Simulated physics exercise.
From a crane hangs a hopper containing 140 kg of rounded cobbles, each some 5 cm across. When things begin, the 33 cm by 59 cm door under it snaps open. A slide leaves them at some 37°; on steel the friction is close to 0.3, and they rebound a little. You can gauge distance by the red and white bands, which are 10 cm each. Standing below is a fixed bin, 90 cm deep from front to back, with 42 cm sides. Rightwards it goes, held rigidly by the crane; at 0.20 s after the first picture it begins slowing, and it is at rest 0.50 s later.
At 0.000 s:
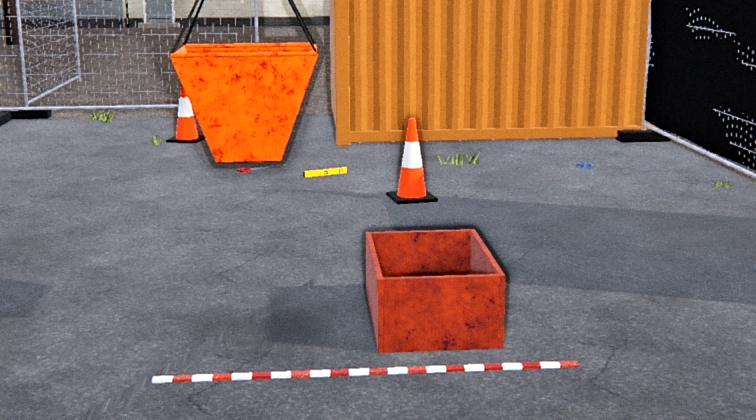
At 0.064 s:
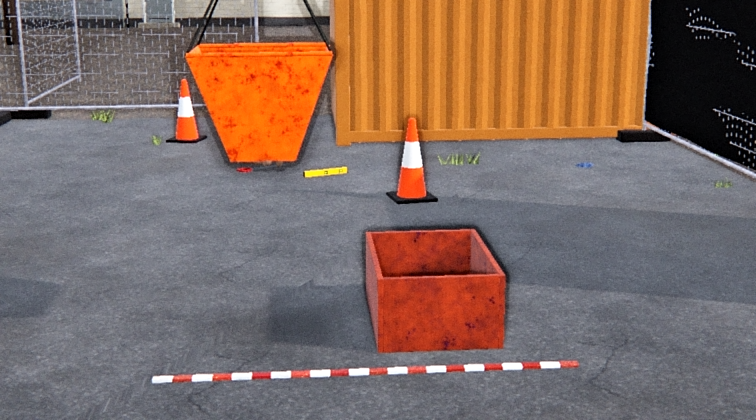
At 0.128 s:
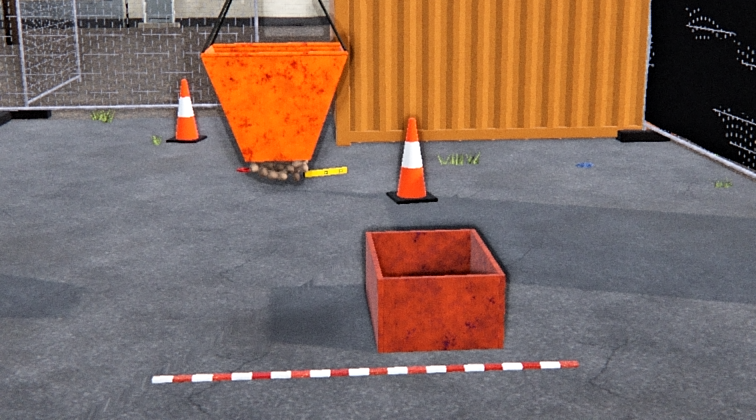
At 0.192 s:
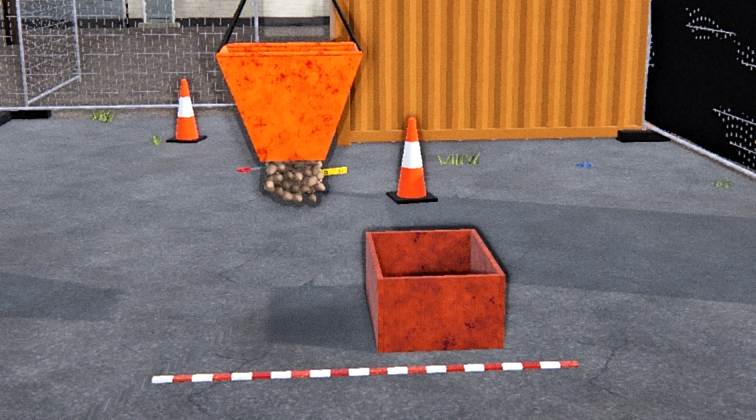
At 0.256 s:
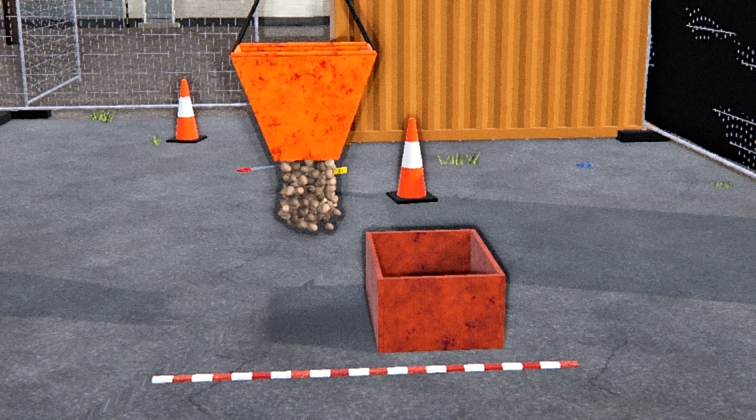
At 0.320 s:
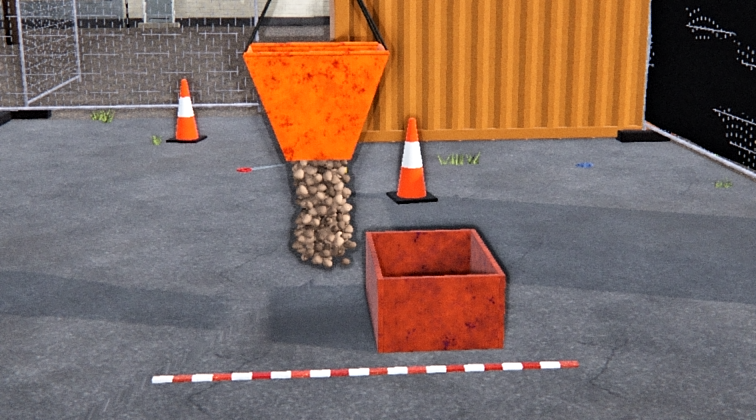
An orange hopper hanging from black straps glides steadily rightwards across a grey paved yard, seen from slightly above by a still camera, with mesh fencing and a yellow-orange corrugated container behind. Brown rounded cobbles emerge beneath it and pour downward in a lengthening column. Two orange-and-white cones stand behind an open reddish box, while a red-and-white banded pole lies in the foreground.
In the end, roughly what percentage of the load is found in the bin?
Roughly 12 % of the load is found there.
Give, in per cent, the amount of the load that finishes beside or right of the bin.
Roughly 5 percent.
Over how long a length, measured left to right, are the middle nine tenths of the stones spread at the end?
It spans roughly 130 centimetres.
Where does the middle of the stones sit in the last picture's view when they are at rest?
I'd point to close to (336, 320) in the last picture.
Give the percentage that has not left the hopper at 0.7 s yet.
Near 0 % is still in there.
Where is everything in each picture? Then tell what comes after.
In the first frame, the outlet is at (248, 152); nothing has dropped yet.
In the second frame, the outlet is at (263, 152); 4 % is out.
In the third frame, outlet at (278, 151), the stream shows down to (283, 171); 86 % still inside.
In the fourth frame, outlet at (292, 151), the stream shows down to (297, 192); 72 % still inside.
In the fifth frame, outlet at (306, 151), the stream shows down to (312, 220); 58 % still inside.
In the sixth frame, outlet at (319, 150), the stream shows down to (322, 255); 41 % still inside.
After 0.7 s, 0 % in the hopper, 89 % falling or lying left of the bin, 11 % falling or lying in the bin; the stones farthest right are at (439, 297).
After 1.1 s, 0 % in the hopper, 85 % falling or lying left of the bin, 12 % falling or lying in the bin, 3 % falling or lying beside or right of the bin; the stones farthest right are at (478, 305).
After 1.7 s, 0 % in the hopper, 85 % falling or lying left of the bin, 12 % falling or lying in the bin, 3 % falling or lying beside or right of the bin; the stones farthest right are at (479, 308).
After 2.6 s, 0 % in the hopper, 85 % falling or lying left of the bin, 12 % falling or lying in the bin, 3 % falling or lying beside or right of the bin; the stones farthest right are at (479, 308).
After 4.5 s, 0 % in the hopper, 85 % left of the bin, 12 % in the bin, 3 % beside or right of the bin; the stones farthest right are at (479, 308).
